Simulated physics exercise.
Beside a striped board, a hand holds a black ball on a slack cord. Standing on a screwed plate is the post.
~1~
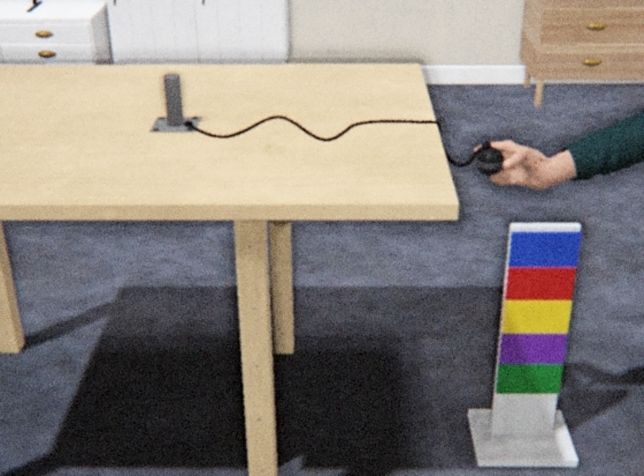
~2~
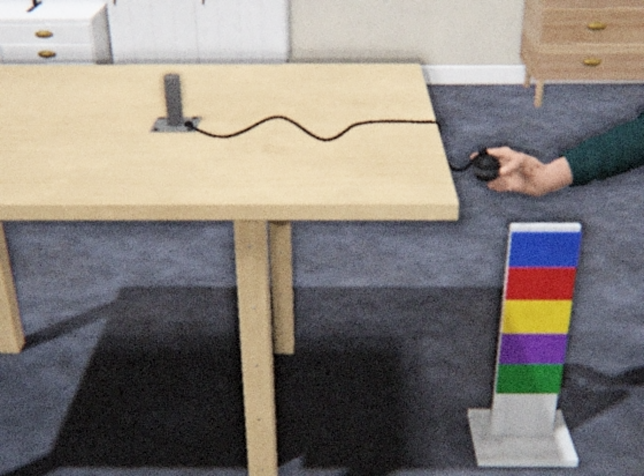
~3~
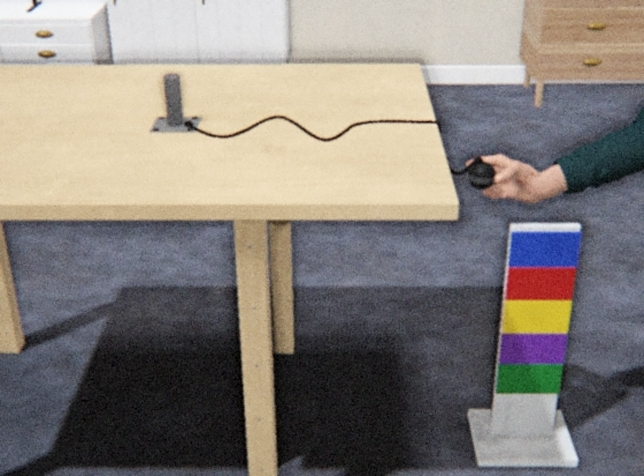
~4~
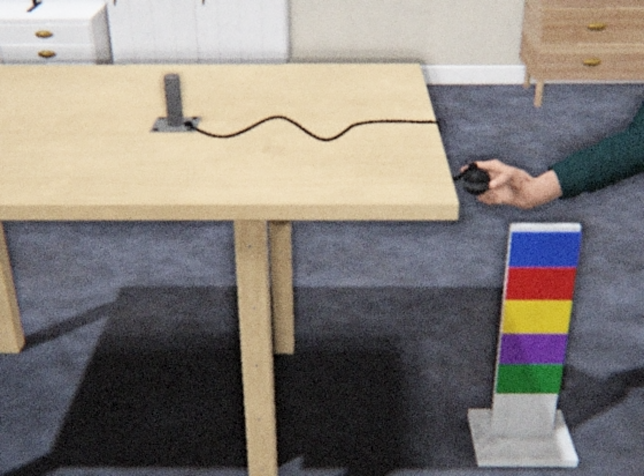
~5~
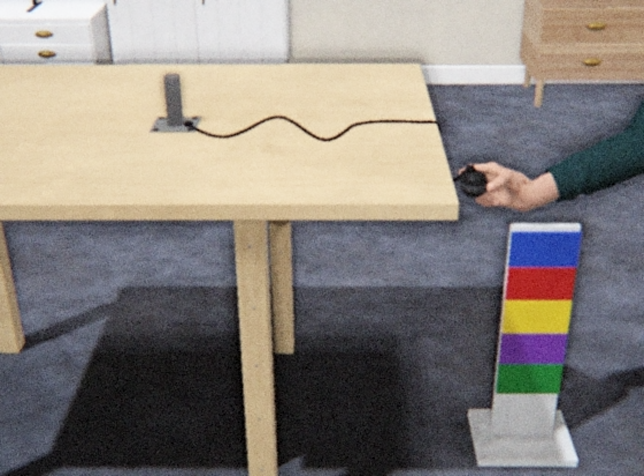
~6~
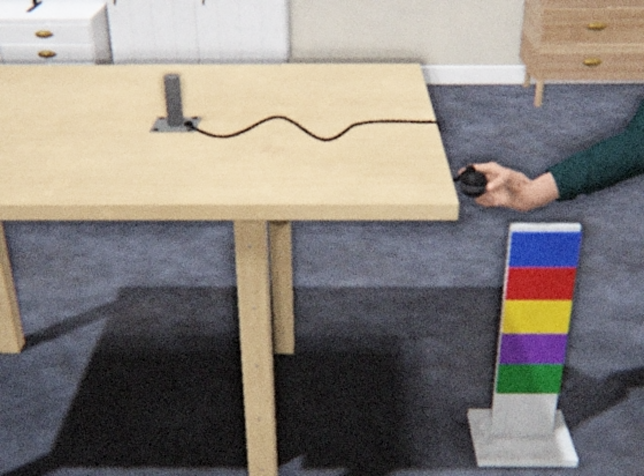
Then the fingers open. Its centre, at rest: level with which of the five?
Yellow.
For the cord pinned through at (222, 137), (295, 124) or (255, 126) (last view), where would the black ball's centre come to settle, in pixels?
(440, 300), (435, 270) and (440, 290).
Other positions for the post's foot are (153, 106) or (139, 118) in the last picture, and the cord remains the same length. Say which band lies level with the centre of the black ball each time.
Try by try: Red; red.
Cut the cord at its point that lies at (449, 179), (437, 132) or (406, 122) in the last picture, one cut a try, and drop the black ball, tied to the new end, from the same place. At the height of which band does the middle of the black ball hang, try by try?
First try: Red; second try: Blue; third try: No band.
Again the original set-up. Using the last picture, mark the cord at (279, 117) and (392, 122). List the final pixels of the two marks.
First one: (321, 126); second one: (438, 185).
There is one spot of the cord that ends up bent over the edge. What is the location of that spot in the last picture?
You'll find it somewhere around (346, 131).
Early on, ball near (412, 299); level with red.
Midway, ball near (449, 311); level with yellow.
Finally, ball near (434, 312); level with yellow. Its middle rests at the yellow band.
